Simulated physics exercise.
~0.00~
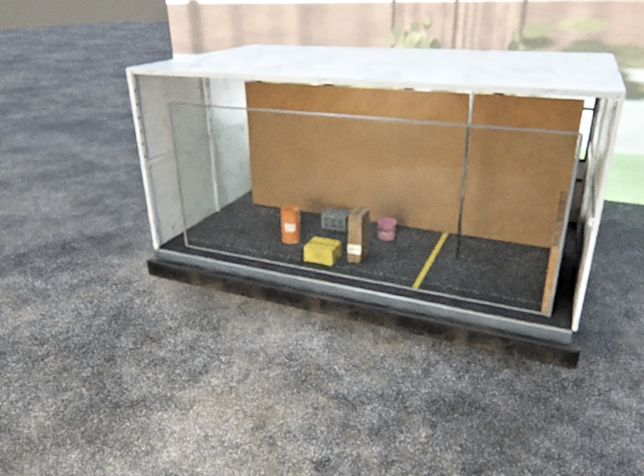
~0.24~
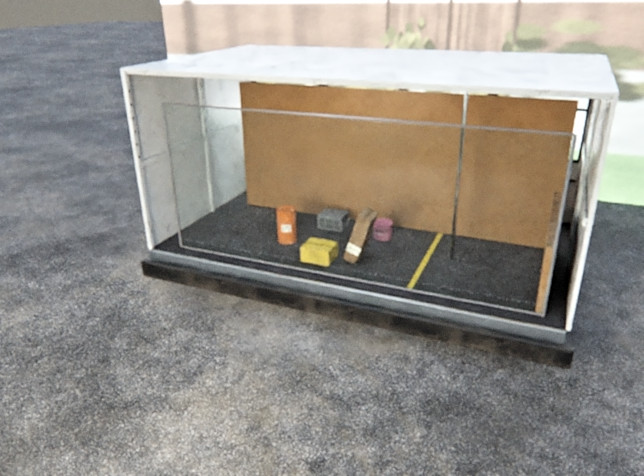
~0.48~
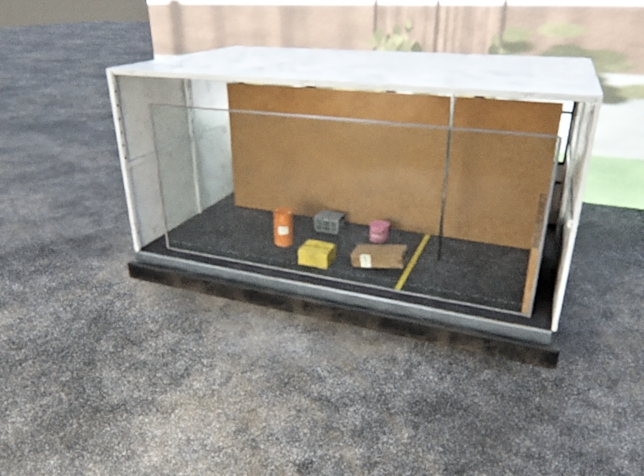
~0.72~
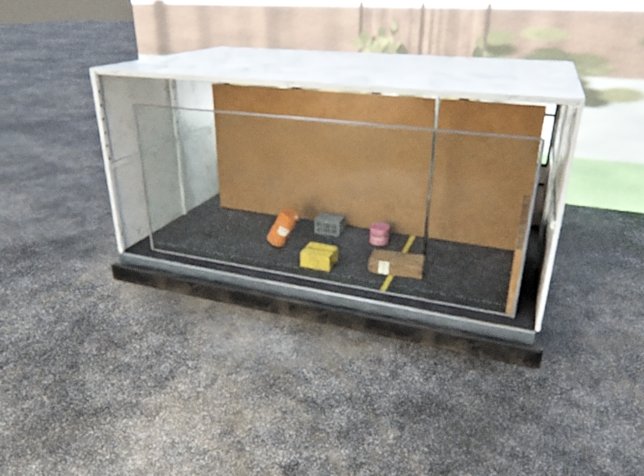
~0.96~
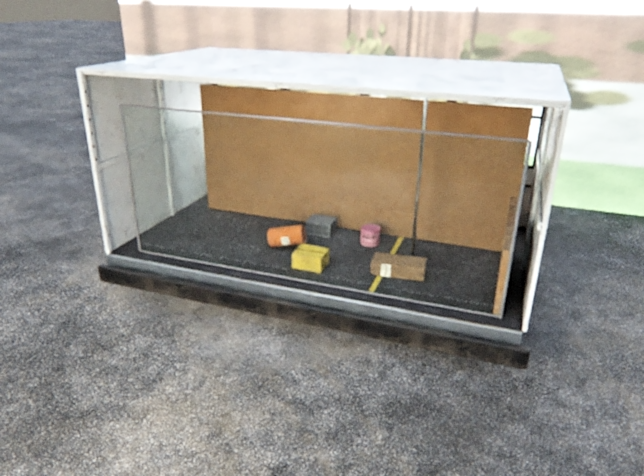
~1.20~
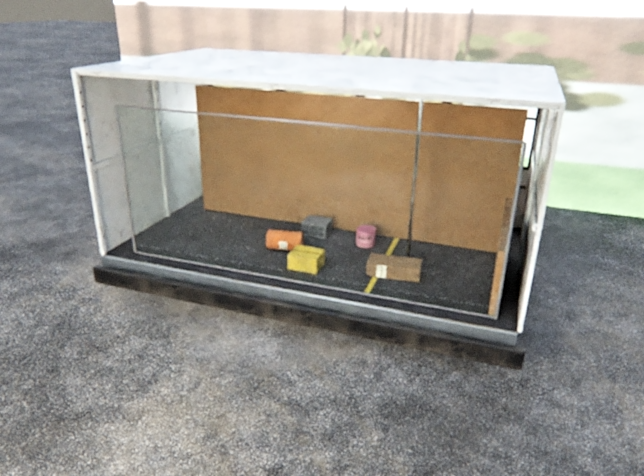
We see a glass-fronted bay holding five loose objects, where a tall brown box tips over to the right and slides across the yellow line, then an orange drum topples onto its side, while the yellow carton, grey crate and pink bucket stay short of the line.
